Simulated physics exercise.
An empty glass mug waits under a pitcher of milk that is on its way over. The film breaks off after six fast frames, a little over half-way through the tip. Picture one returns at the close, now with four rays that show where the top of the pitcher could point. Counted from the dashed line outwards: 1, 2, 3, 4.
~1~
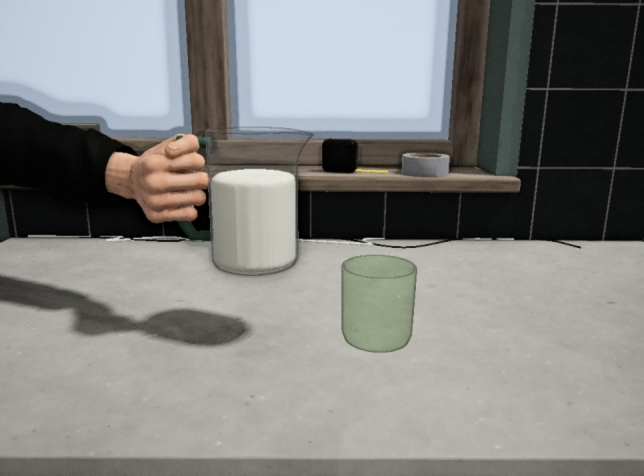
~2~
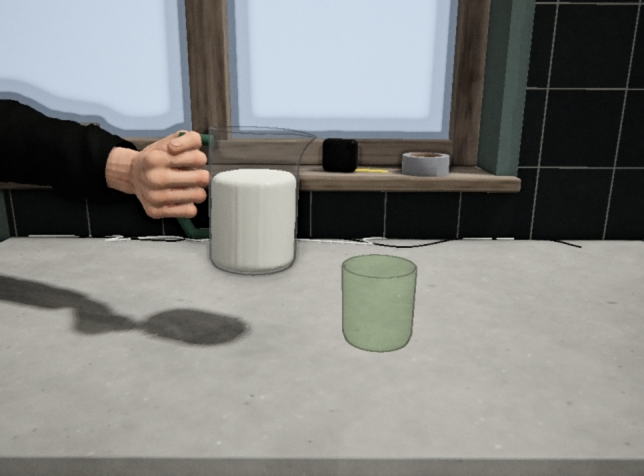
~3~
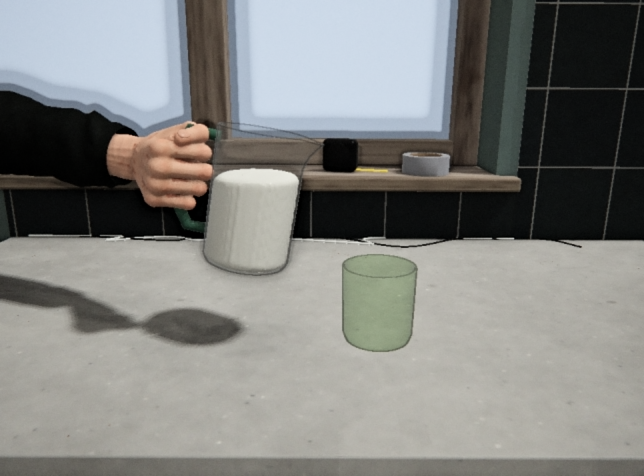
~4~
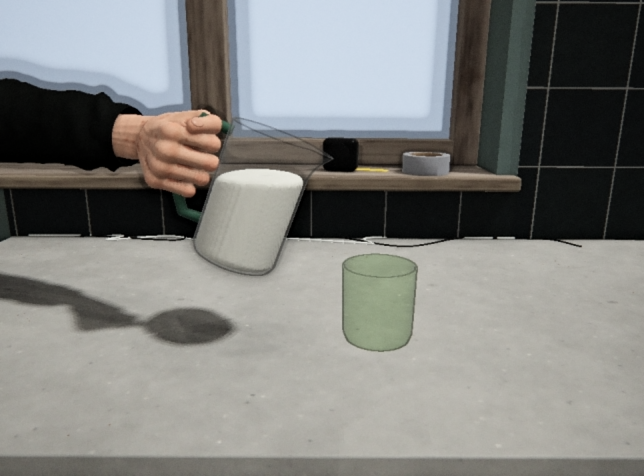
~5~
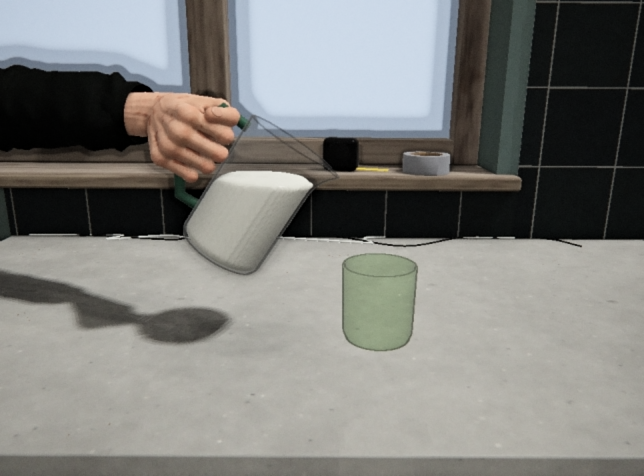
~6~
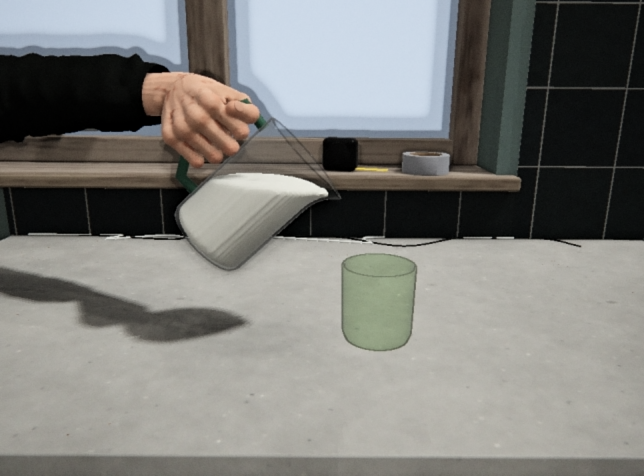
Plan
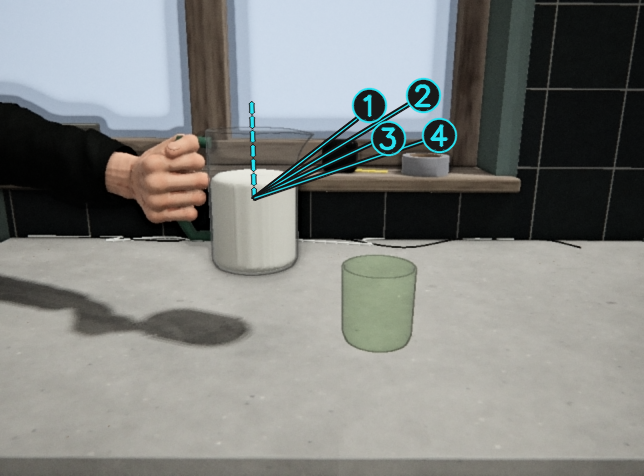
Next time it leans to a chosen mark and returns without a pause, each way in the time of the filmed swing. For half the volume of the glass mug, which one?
Mark 4 does it best.
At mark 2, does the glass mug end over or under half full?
Under.
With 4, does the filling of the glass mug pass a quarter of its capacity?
Yes.
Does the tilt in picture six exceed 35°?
Yes.
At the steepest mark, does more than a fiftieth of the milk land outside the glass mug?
No.
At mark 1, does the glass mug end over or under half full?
Under half.
In cyan, 1 at (357, 118); 2 at (408, 104); 3 at (371, 143); 4 at (423, 140).
For mark 1, the glass mug ends with about 10 % of what it can hold.
For mark 2, the glass mug ends with about 20 % of what it can hold.
For mark 3, the glass mug ends with about 34 % of what it can hold.
For mark 4, the glass mug ends with about 51 % of what it can hold.
